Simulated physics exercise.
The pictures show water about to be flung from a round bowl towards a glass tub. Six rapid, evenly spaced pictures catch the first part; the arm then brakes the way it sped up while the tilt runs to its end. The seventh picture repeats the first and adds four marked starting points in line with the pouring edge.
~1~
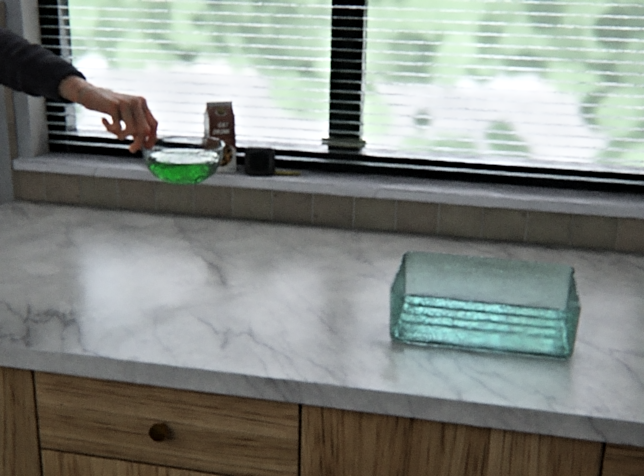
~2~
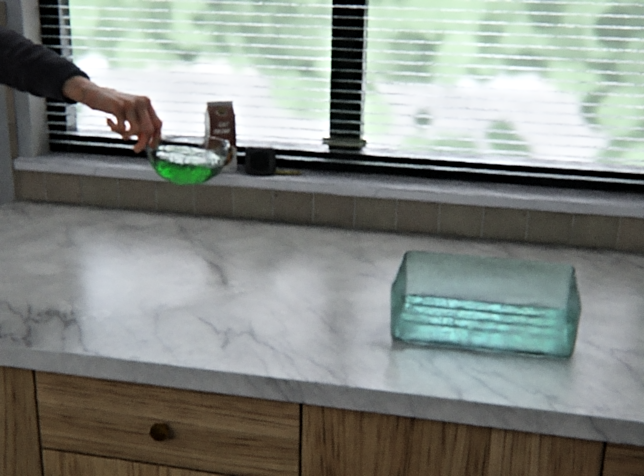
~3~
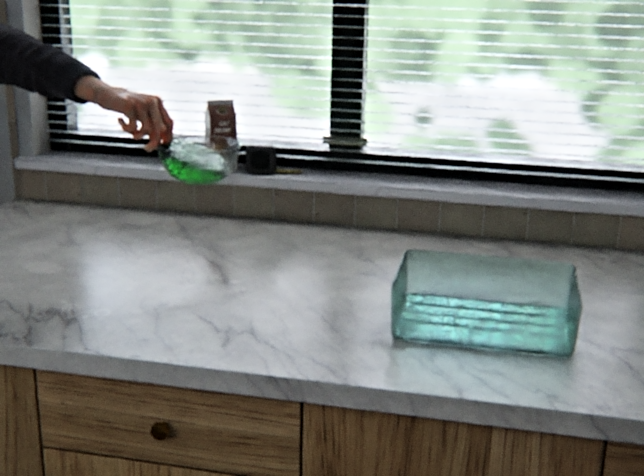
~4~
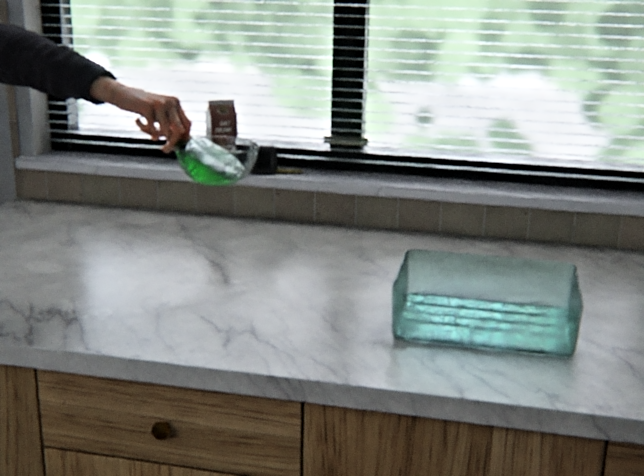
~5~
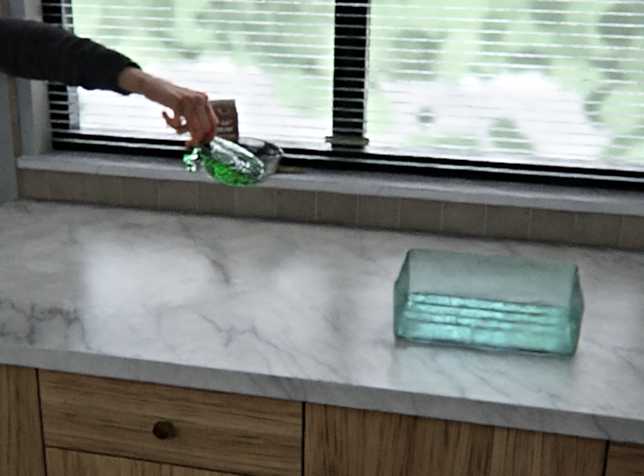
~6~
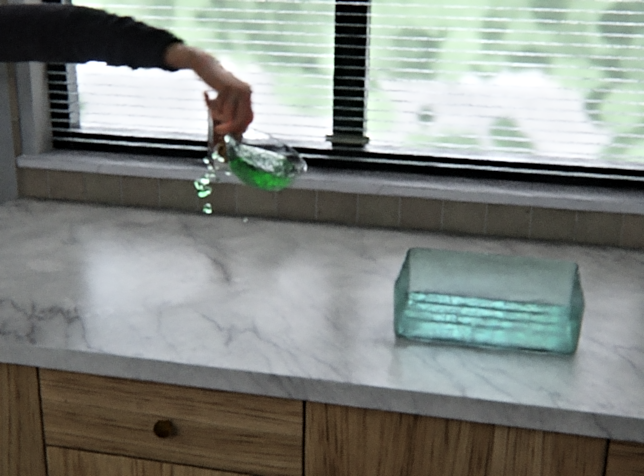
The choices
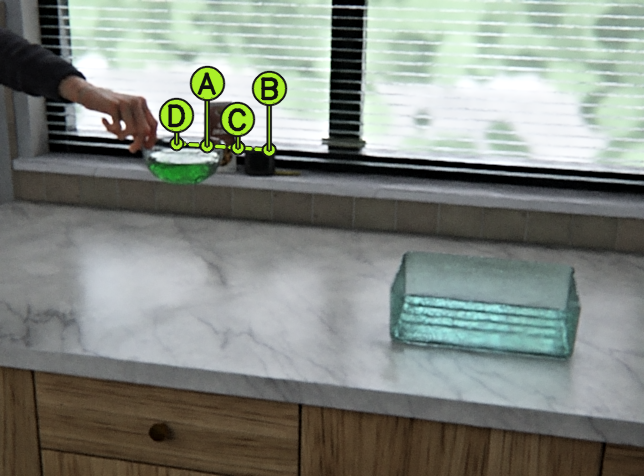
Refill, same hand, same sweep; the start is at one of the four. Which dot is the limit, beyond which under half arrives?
Dot C.
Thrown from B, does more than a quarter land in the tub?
Yes, it does.
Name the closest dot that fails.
Here it is dot A.
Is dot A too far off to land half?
Yes.
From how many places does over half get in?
Two.
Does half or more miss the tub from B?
No, not at all.
On the marked copy, A at (207, 145); B at (269, 150); C at (237, 147); D at (176, 143).
If A is chosen, about 23 % lands in the tub, 71 % falls short and 6 % goes beside or beyond.
If B is chosen, about 73 % lands in the tub, 7 % falls short and 20 % goes beside or beyond.
If C is chosen, about 66 % lands in the tub, 21 % falls short and 13 % goes beside or beyond.
If D is chosen, about 0 % lands in the tub, 98 % falls short.
